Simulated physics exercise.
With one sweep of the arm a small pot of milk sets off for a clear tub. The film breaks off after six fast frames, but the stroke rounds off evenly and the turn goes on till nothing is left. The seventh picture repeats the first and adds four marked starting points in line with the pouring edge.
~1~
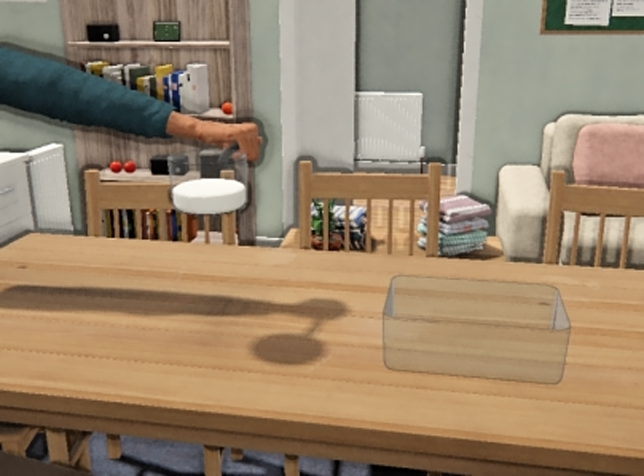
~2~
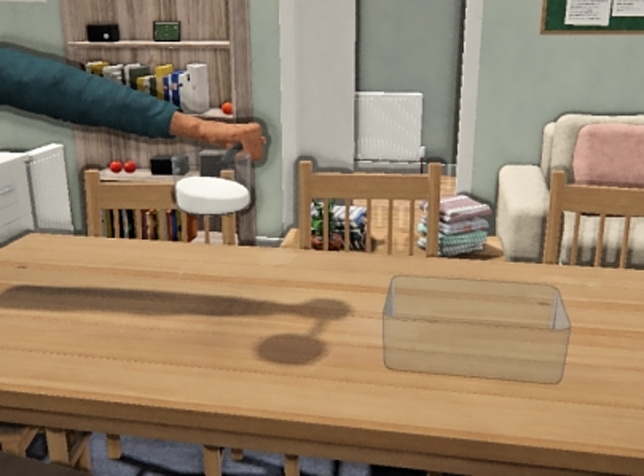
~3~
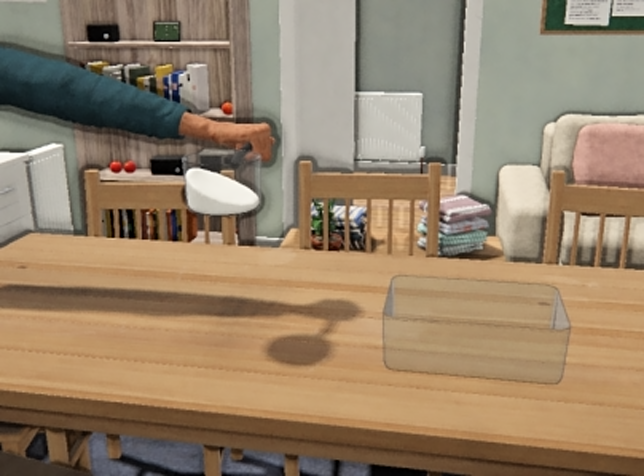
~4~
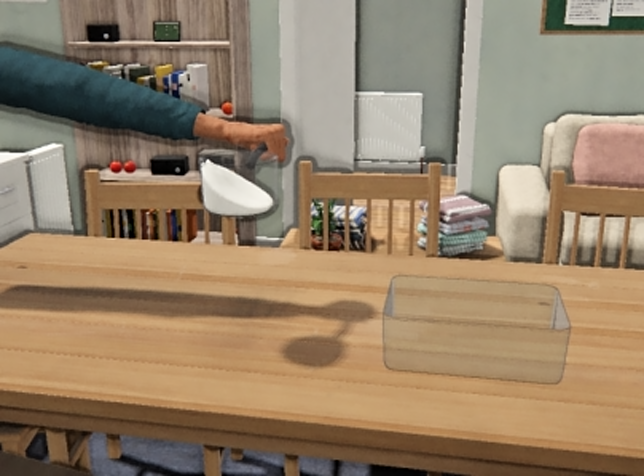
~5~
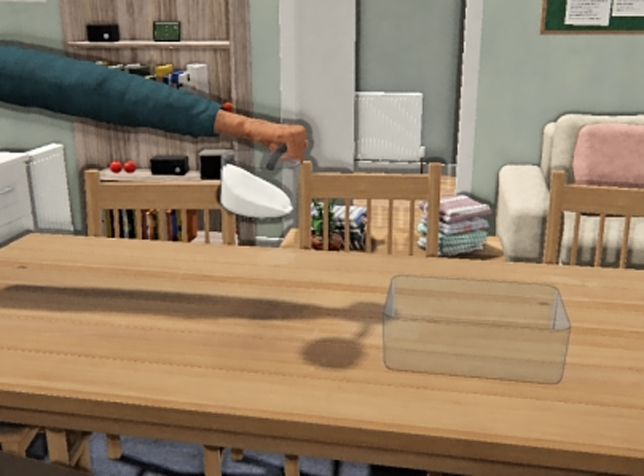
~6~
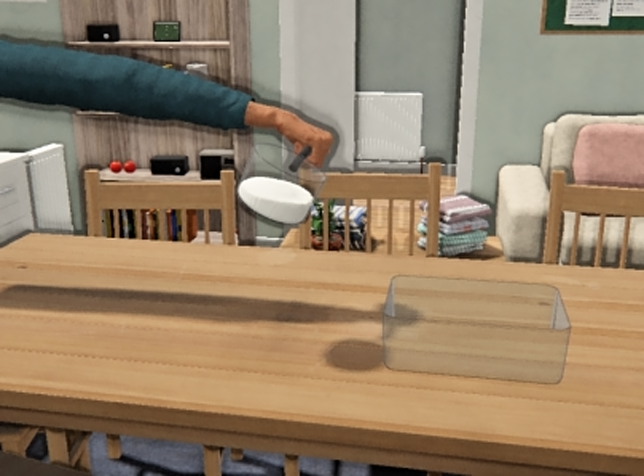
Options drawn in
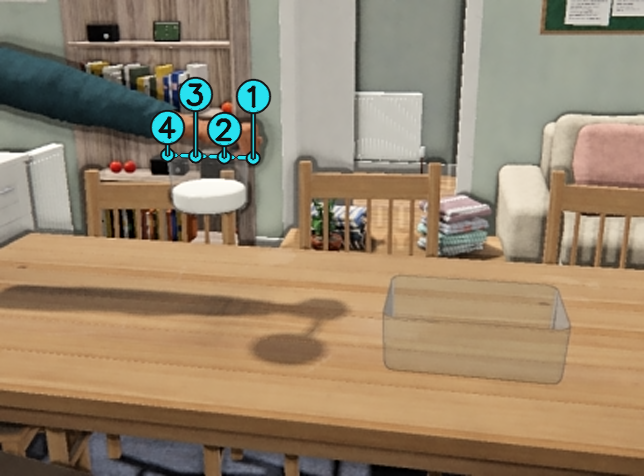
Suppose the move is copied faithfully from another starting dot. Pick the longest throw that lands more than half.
Place 2 just does it.
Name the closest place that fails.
3.
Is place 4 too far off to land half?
Yes.
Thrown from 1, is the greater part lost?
No.
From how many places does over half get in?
Two of them.
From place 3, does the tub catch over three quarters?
No, less.
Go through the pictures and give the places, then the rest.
Upright, lip at (243, 157); tub from (383, 367) to (562, 383); nothing has left yet.
Upright, lip at (247, 157); nothing has left yet.
Upright, lip at (258, 158); nothing has left yet.
Upright, lip at (275, 158); nothing has left yet.
Tipped about 6°, lip at (298, 164); nothing has left yet.
Tipped about 26°, lip at (325, 179); nothing has left yet.
On the marked copy, 1 at (253, 158); 2 at (224, 157); 3 at (195, 156); 4 at (167, 155).
With 1, about 79 % lands in the tub, 8 % falls short and 14 % goes beside or beyond.
With 2, about 67 % lands in the tub, 24 % falls short and 9 % goes beside or beyond.
With 3, about 33 % lands in the tub, 62 % falls short and 6 % goes beside or beyond.
With 4, about 8 % lands in the tub, 90 % falls short.
